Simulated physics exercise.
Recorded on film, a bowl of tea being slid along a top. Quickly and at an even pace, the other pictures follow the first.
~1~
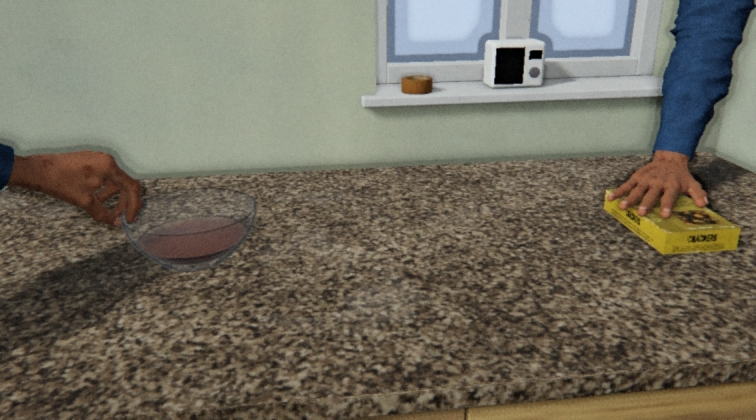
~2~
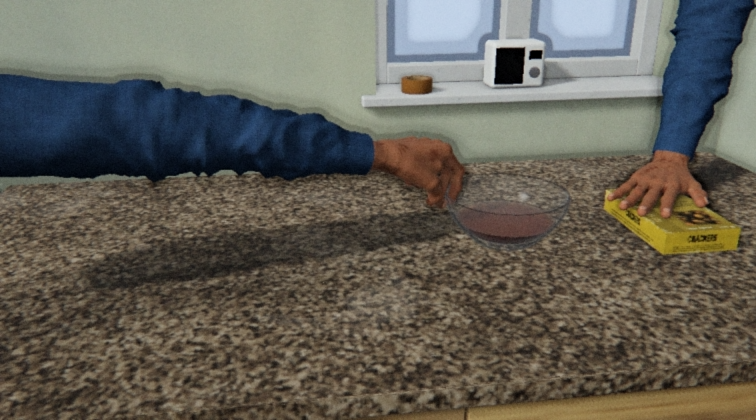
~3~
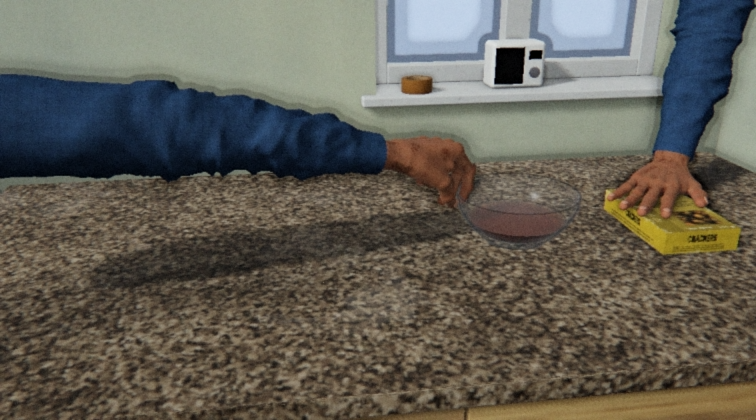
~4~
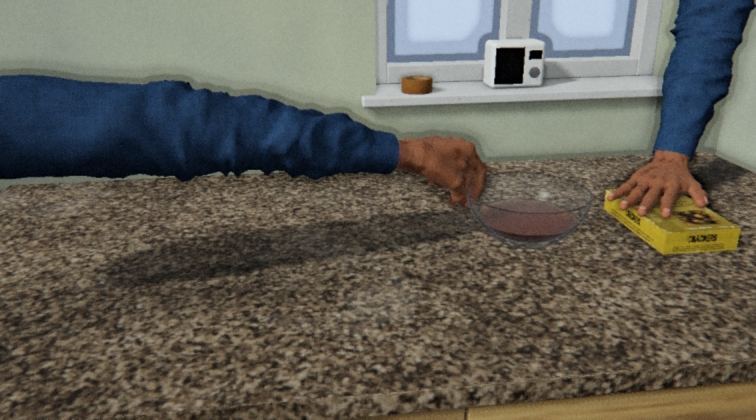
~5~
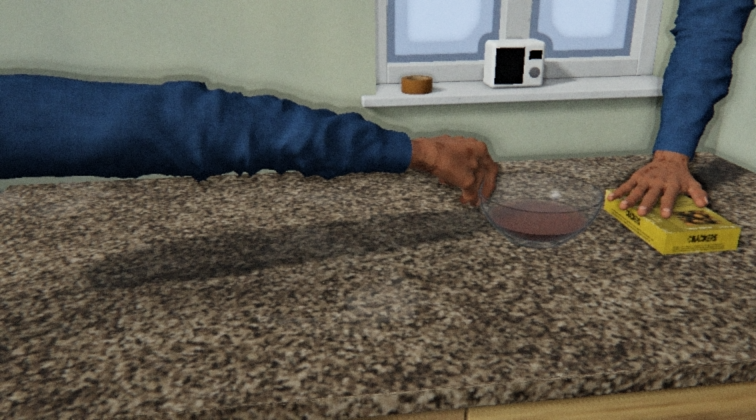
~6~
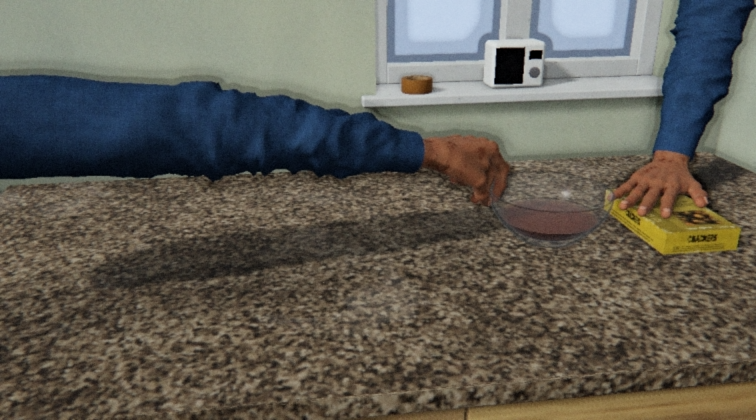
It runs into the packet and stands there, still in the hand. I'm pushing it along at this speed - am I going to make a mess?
No, it holds.
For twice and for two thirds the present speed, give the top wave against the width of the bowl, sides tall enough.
Around 20 % and 5 %.
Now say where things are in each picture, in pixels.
In the first picture, at rest; bowl (193, 232) about a third full; packet (667, 218).
In the second picture, under way; bowl about a third full, surface at (505, 218).
In the third picture, 10 px further; bowl (516, 213) about a third full.
In the fourth picture, 10 px further; bowl about a third full, surface at (526, 216).
In the fifth picture, 10 px further; bowl (537, 212) about a third full.
In the sixth picture, 10 px further; bowl about a third full, surface at (548, 215); packet (667, 218).
Next, the bowl meets the packet.
After that, the tea surges up the wall; the wave climbs under half way to the rim.
Finally, the bowl stands at the packet; its rim is dry.
